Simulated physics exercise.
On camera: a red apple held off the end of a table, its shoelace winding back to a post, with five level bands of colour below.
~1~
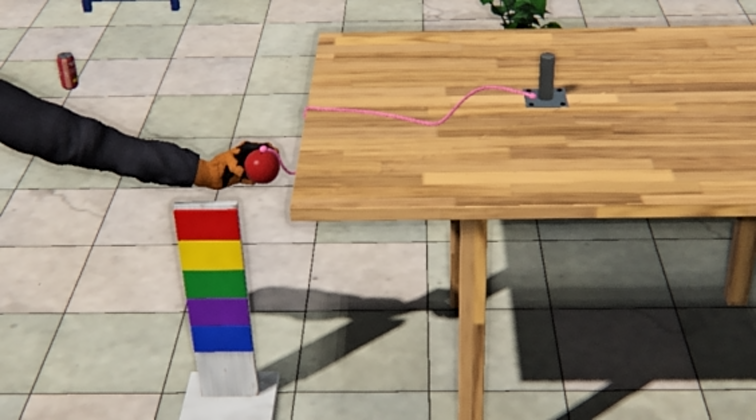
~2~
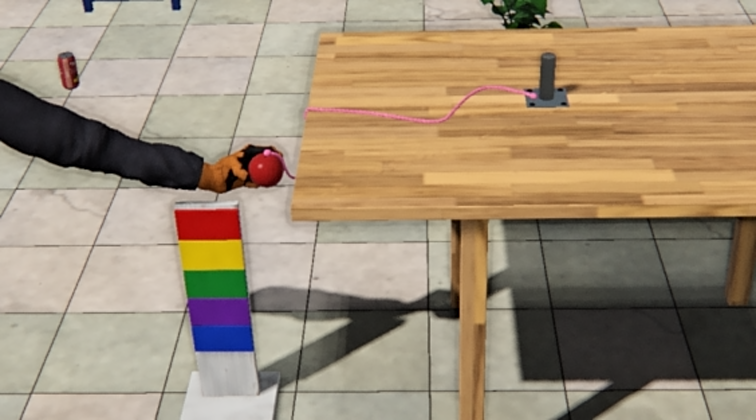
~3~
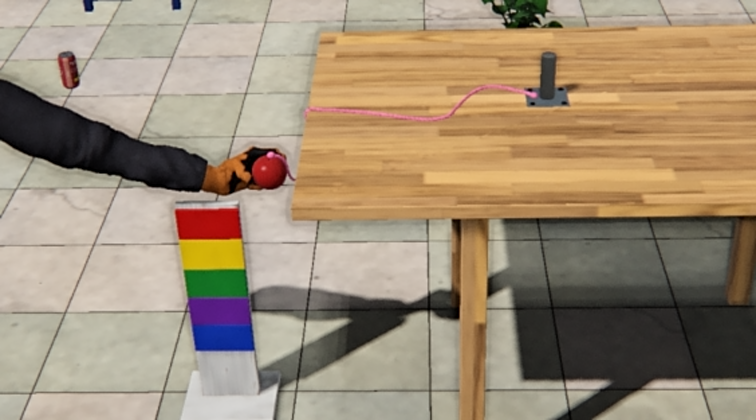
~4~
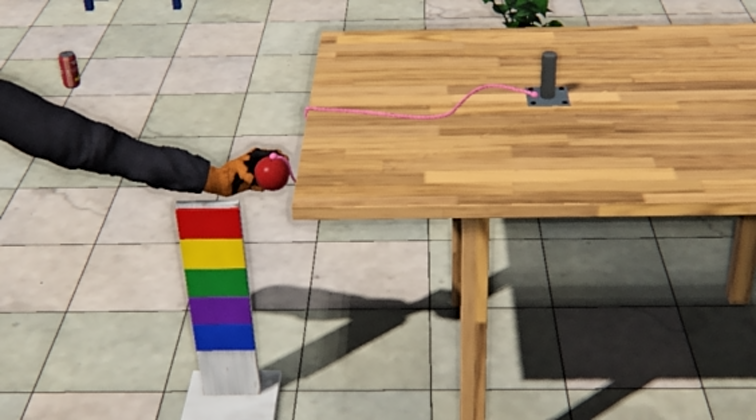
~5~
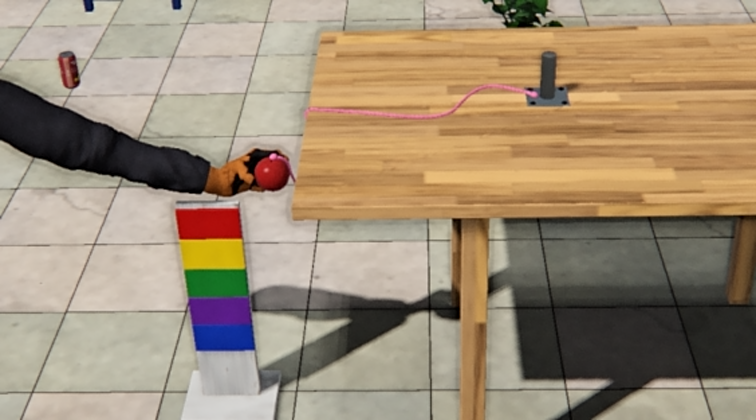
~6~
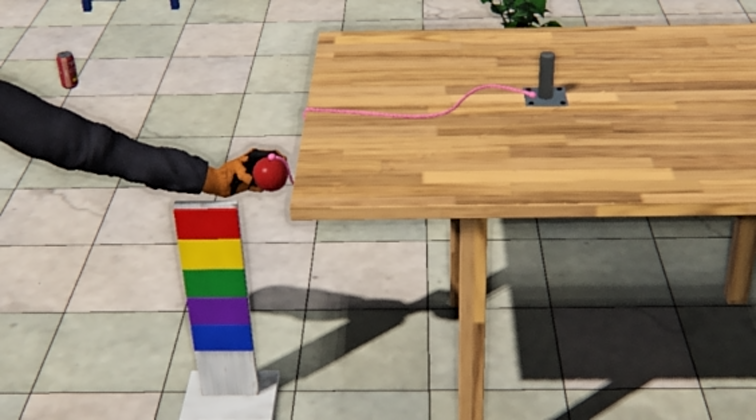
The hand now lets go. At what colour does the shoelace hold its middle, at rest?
At green.
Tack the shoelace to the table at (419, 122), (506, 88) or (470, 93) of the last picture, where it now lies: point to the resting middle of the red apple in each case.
About (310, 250), (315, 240) and (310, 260).
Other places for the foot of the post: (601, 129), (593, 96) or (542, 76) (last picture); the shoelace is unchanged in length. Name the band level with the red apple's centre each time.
One after the other, yellow; yellow; green.
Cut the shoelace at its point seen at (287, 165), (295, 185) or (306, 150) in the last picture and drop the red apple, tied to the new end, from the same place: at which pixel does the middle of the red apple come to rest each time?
About (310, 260), (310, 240) and (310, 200).
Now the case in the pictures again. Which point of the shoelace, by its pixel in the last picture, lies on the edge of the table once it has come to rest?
The one at (344, 112).
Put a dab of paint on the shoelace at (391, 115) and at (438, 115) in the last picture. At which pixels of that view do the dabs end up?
About (353, 104), and the other about (400, 102).
Soon after, apple near (297, 262); level with yellow.
Then, apple near (347, 256); level with green.
Further on, apple near (310, 270); level with green.
At rest, apple near (312, 270); level with green. Its centre hangs level with the green band.
